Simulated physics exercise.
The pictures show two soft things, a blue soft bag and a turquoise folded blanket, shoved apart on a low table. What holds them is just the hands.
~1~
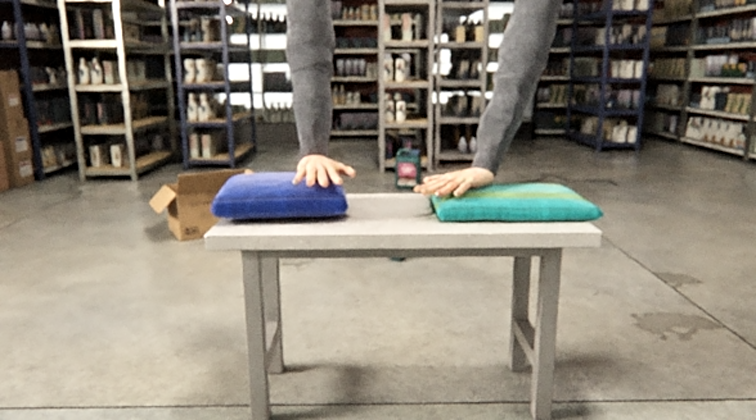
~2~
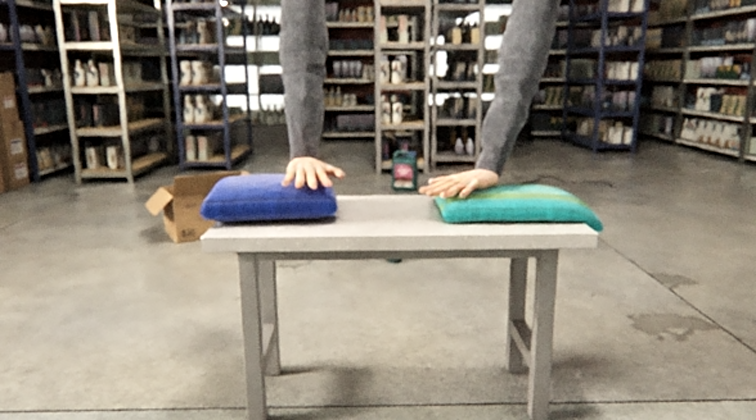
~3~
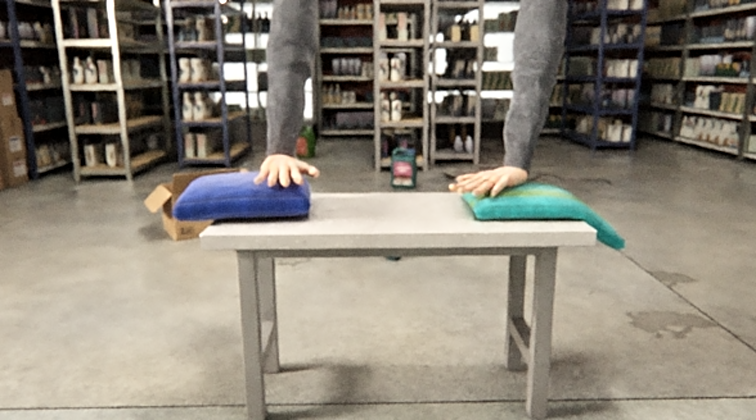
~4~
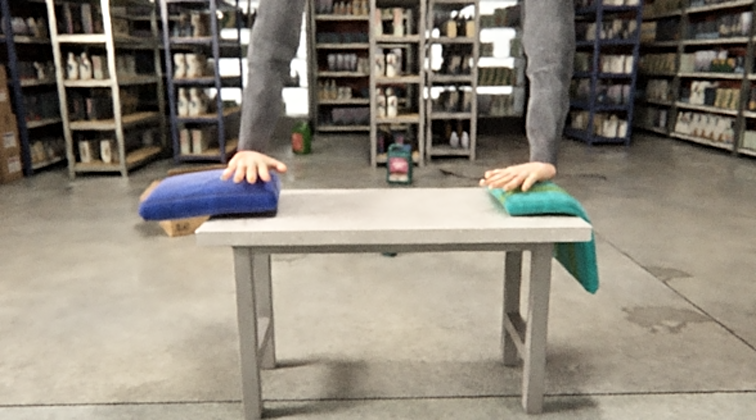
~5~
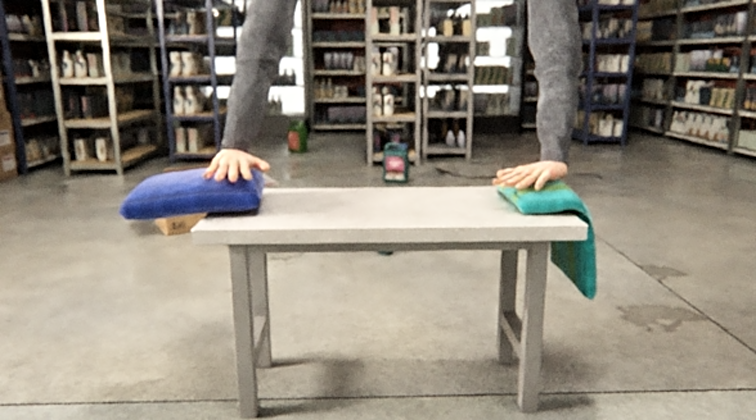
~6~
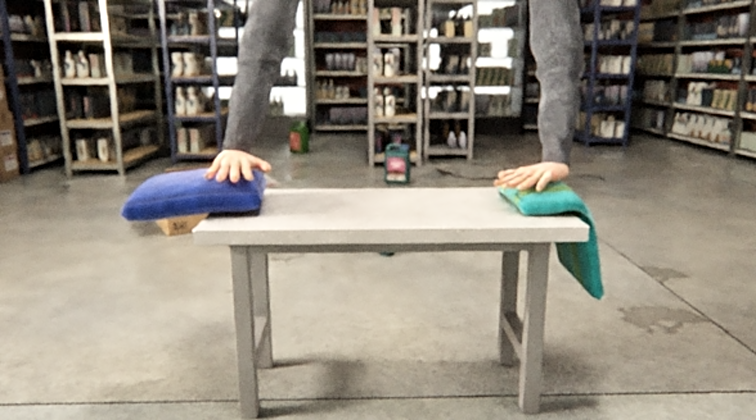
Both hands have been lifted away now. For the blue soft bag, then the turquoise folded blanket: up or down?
Blue soft bag: Off its support. Turquoise folded blanket: Off its support.
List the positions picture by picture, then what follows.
Soft bag tip (219, 204); folded blanket tip (589, 209), in the first picture.
Soft bag tip (208, 206); folded blanket tip (591, 217), in the second picture.
Soft bag tip (182, 207); folded blanket tip (610, 237), in the third picture.
Soft bag tip (149, 207); folded blanket tip (583, 281), in the fourth picture.
Soft bag tip (131, 207); folded blanket tip (581, 286), in the fifth picture.
Soft bag tip (133, 207), well over half past the edge; folded blanket tip (588, 286), well over half past the edge, in the sixth picture.
Then, 0.38 s past the final frame, soft bag falling near (190, 277); folded blanket falling near (571, 285).
Then, 0.66 s past the final frame, soft bag on the floor near (126, 349); folded blanket on the floor near (603, 372).
When it is over, soft bag on the floor near (94, 363); folded blanket on the floor near (606, 373). The blue soft bag tips over and falls and the turquoise folded blanket goes down.
